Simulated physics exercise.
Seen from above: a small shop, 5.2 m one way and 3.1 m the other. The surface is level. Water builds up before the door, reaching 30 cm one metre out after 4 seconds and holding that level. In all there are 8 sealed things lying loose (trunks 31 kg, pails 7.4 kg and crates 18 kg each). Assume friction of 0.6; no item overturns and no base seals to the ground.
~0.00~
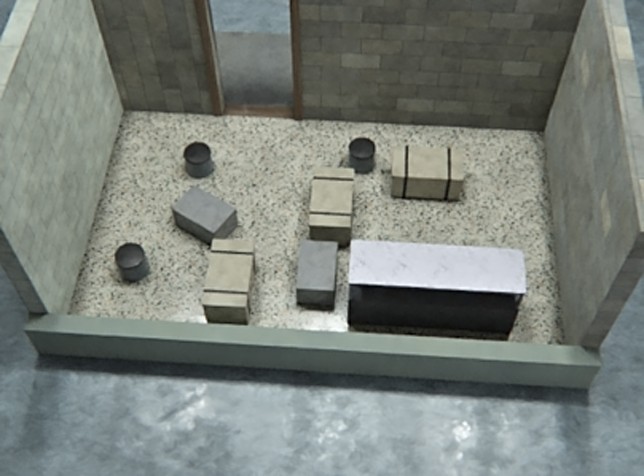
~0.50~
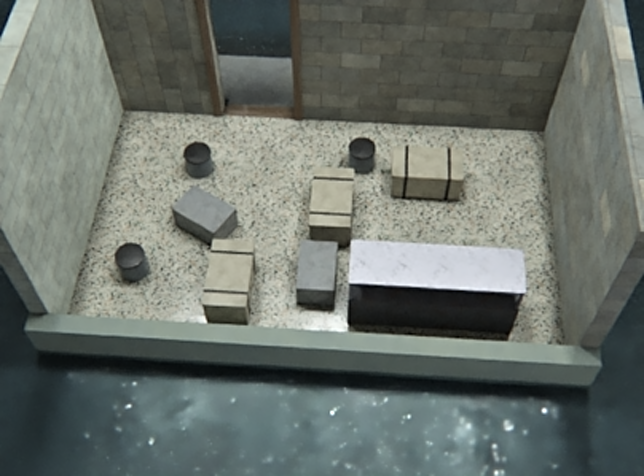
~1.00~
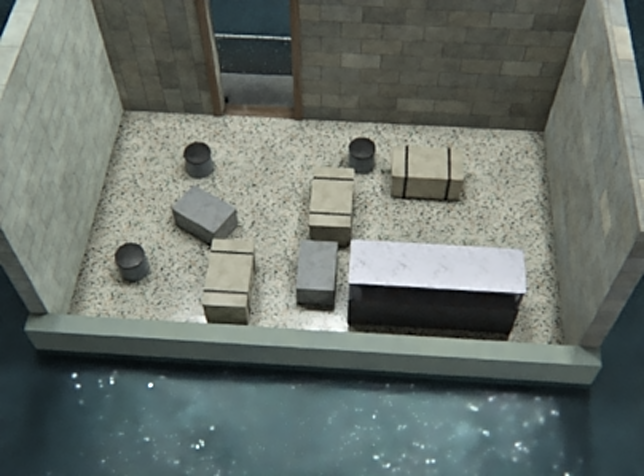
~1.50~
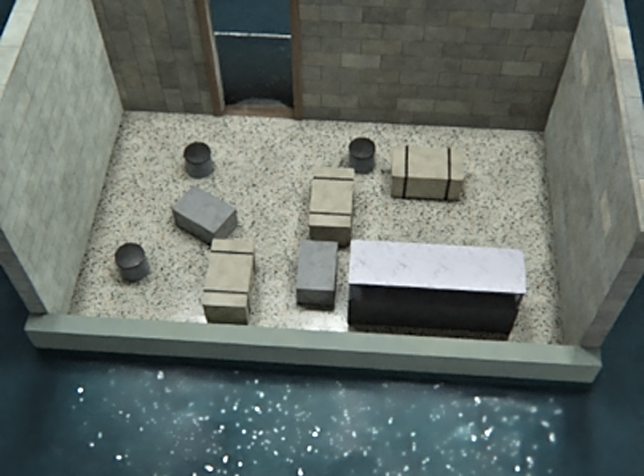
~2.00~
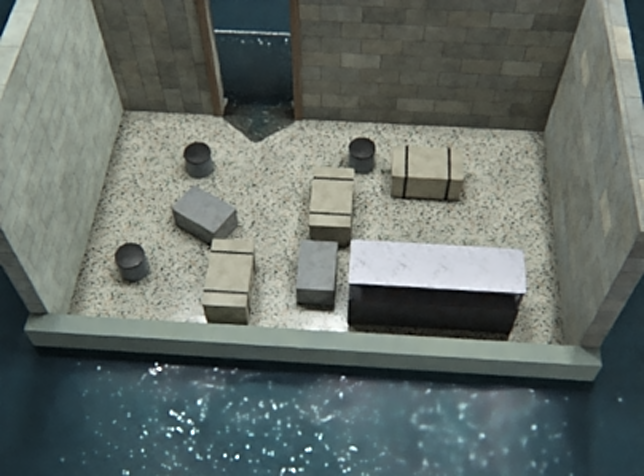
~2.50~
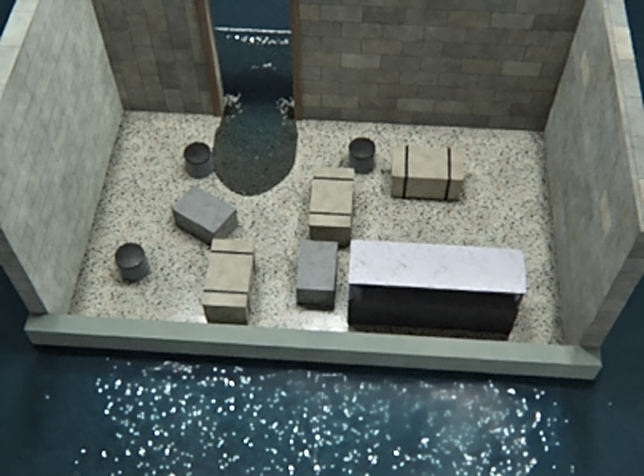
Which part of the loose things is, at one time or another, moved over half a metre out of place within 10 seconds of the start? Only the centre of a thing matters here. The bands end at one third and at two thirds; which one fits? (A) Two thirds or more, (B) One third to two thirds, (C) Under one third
One third to two thirds (B).
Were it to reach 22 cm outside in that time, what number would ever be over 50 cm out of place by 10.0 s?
Result: 4.
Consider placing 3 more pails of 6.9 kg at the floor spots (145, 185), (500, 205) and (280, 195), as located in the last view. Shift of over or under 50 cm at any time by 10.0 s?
Above the limit, then inside the limit, then above the limit.
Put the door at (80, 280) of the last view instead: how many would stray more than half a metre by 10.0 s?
The count would be 6.
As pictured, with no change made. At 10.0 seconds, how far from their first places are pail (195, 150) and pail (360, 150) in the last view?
They sit 100 cm and 0 cm away, in the order given.
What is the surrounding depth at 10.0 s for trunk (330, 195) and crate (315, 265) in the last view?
Some 7 cm at the first, some 15 cm at the second.
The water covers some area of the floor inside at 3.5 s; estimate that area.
That flooded area is roughly 3.5 m2.
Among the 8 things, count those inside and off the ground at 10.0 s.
It comes to 5.
After 3.5 s 0 of 8 are over 50 cm from their spots; 0 afloat.
After 4.5 s 0 of 8 are over 50 cm from their spots; 0 afloat.
After 7.0 s 2 of 8 are over 50 cm from their spots; 4 afloat.
After 10.0 s 4 of 8 are over 50 cm from their spots, and 4 have been at some point; 5 afloat.
